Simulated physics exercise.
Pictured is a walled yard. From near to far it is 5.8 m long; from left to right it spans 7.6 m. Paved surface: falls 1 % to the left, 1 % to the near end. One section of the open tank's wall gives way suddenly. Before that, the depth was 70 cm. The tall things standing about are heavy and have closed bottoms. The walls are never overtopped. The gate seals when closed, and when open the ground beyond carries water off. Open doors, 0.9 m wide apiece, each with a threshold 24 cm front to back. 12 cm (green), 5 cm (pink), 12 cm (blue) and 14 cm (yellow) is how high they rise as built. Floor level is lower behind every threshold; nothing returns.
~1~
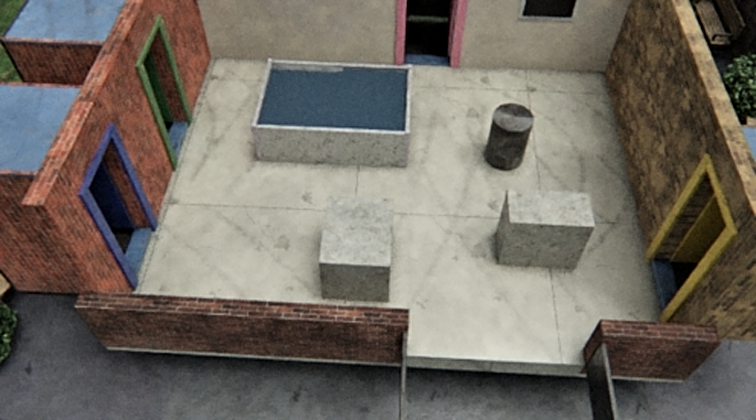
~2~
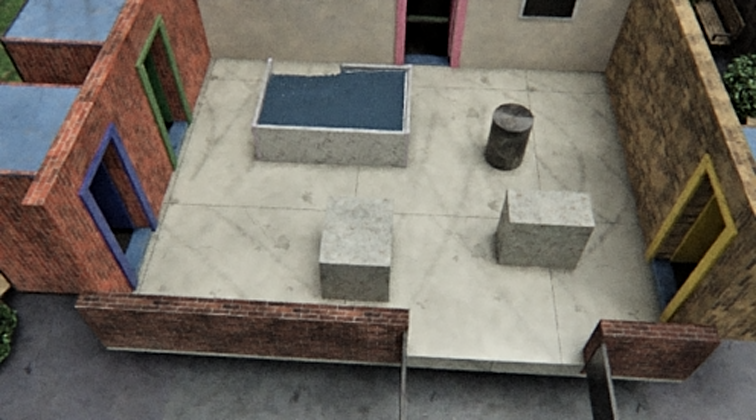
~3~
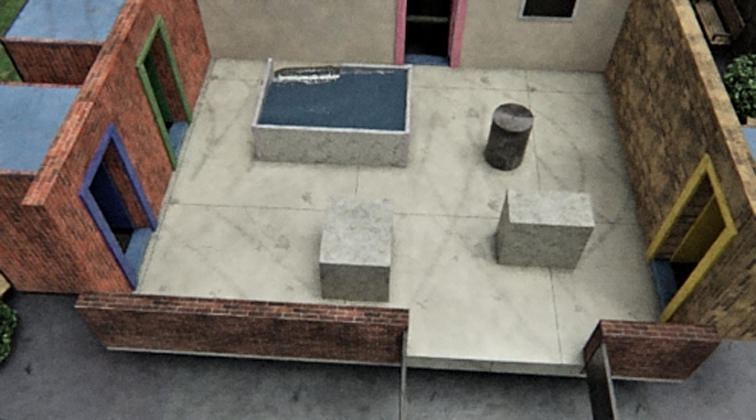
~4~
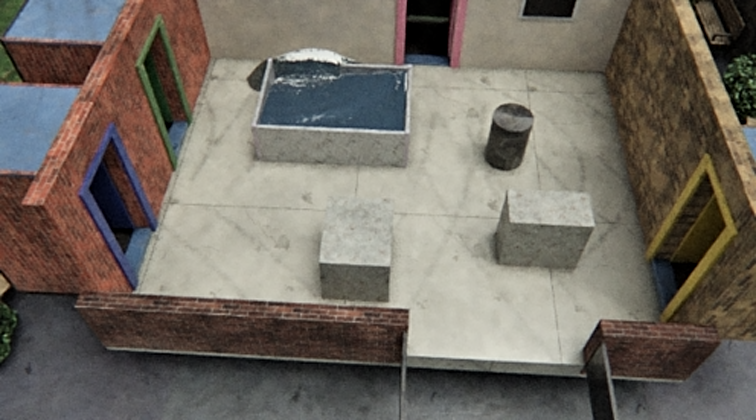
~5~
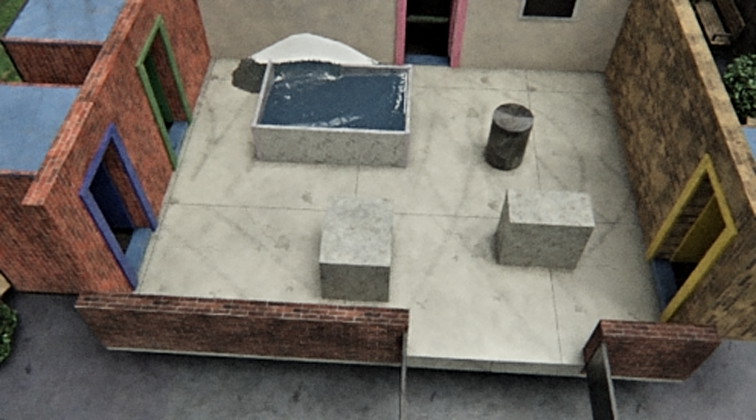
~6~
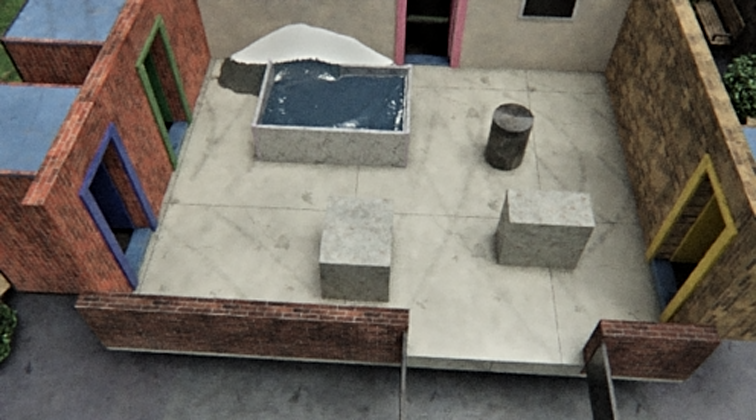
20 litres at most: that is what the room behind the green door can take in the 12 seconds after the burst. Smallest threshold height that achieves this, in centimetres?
6 cm.
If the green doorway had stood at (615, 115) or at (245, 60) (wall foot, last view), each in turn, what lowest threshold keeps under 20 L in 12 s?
You'd want about 12.0 cm there first, then about 28 cm.
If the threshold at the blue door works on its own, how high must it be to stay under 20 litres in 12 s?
For the blue door, about 11.0 cm.
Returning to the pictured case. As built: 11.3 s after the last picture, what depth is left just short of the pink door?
It works out to about 2.5 centimetres deep.
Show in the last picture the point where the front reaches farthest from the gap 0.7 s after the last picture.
I'd put the front's tip around (490, 68).
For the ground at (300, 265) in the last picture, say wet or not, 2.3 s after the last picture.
At that moment it's not yet touched.
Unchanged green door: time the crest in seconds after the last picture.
Peak time: About 2.0 s.
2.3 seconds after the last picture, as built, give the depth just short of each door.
Lab note, cm: Green 10; pink 6; blue 4; yellow 0.
Then, 0.7 s after the last picture water covers 15 % of the floor, deepest (62 cm) near (212, 58); it has not reached the green door.
Then, 2.3 s after the last picture water covers 50 % of the floor, deepest (36 cm) near (221, 59); 10 cm at the green door, 0 litres in over its 12 cm threshold.
Then, 11.3 s after the last picture water covers 100 % of the floor, deepest (14 cm) near (166, 194); 4 cm at the green door, 0 litres in over its 12 cm threshold.
At the green door as built, the water peaked near 10 cm, 2.1 s after the last picture.
Run again over the same 12 s with other heights there, 35 litres in over 4.5 cm, 15 litres over 6.5 cm. The limit of 20 litres is kept from about 6 cm up.
